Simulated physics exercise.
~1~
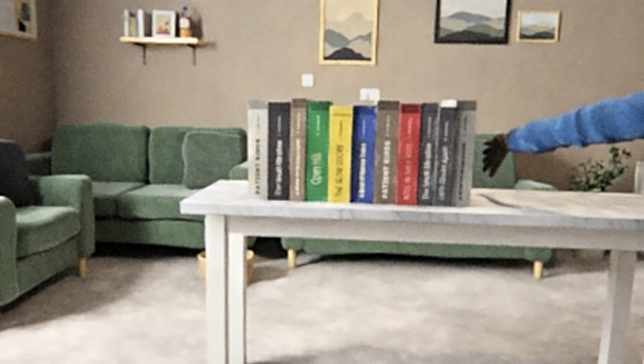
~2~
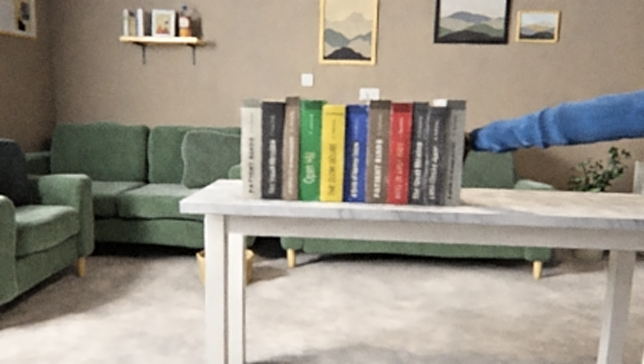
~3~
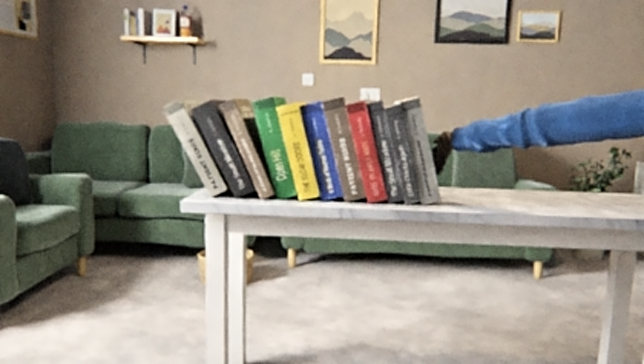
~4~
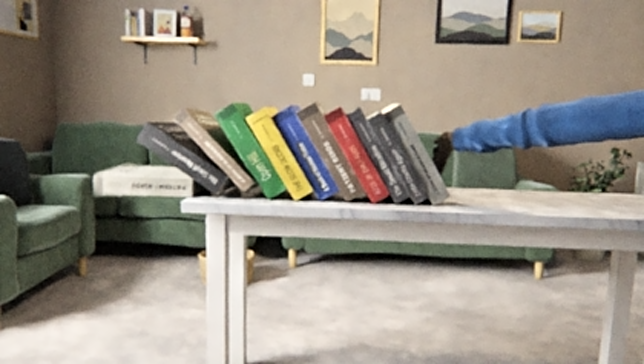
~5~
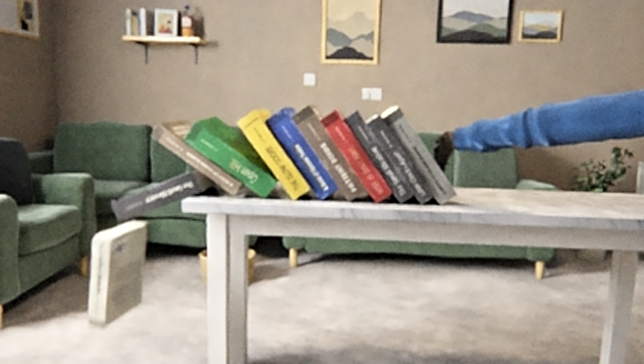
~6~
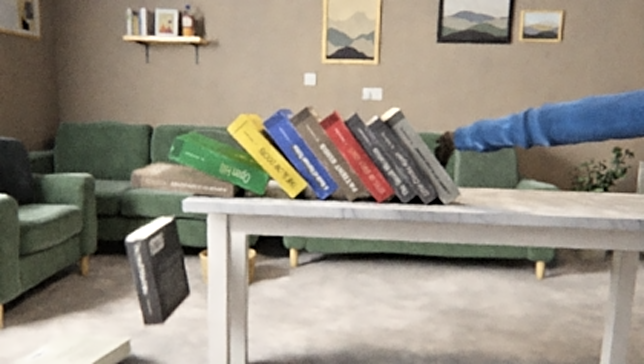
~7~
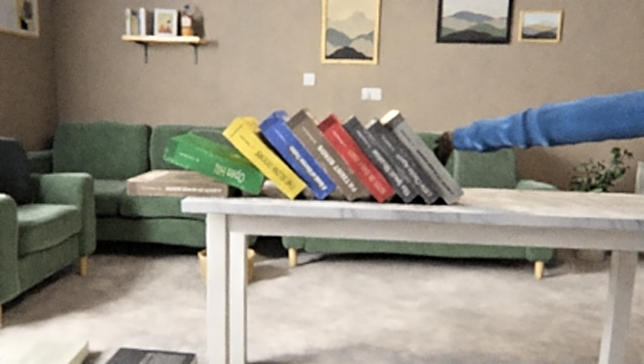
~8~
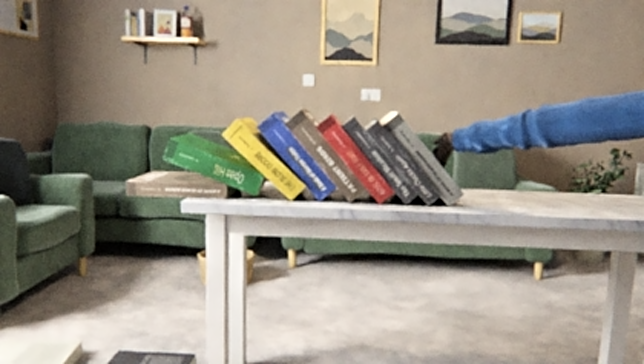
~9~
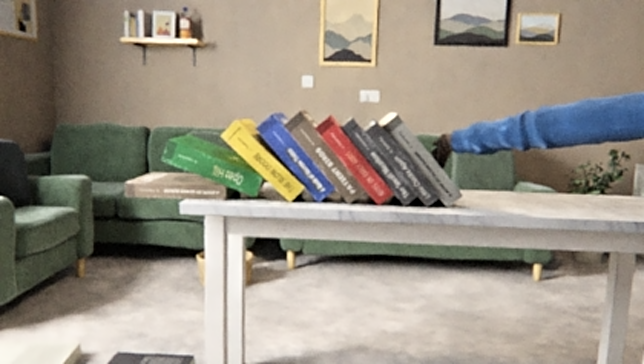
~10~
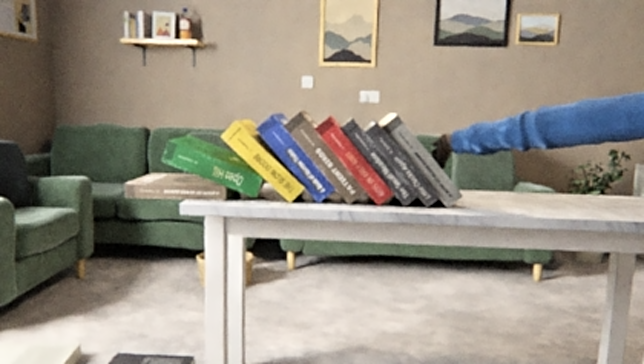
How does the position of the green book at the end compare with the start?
It stands upright in the row at the start, but at the end it lies tipped over on its side, still up on top with the others.
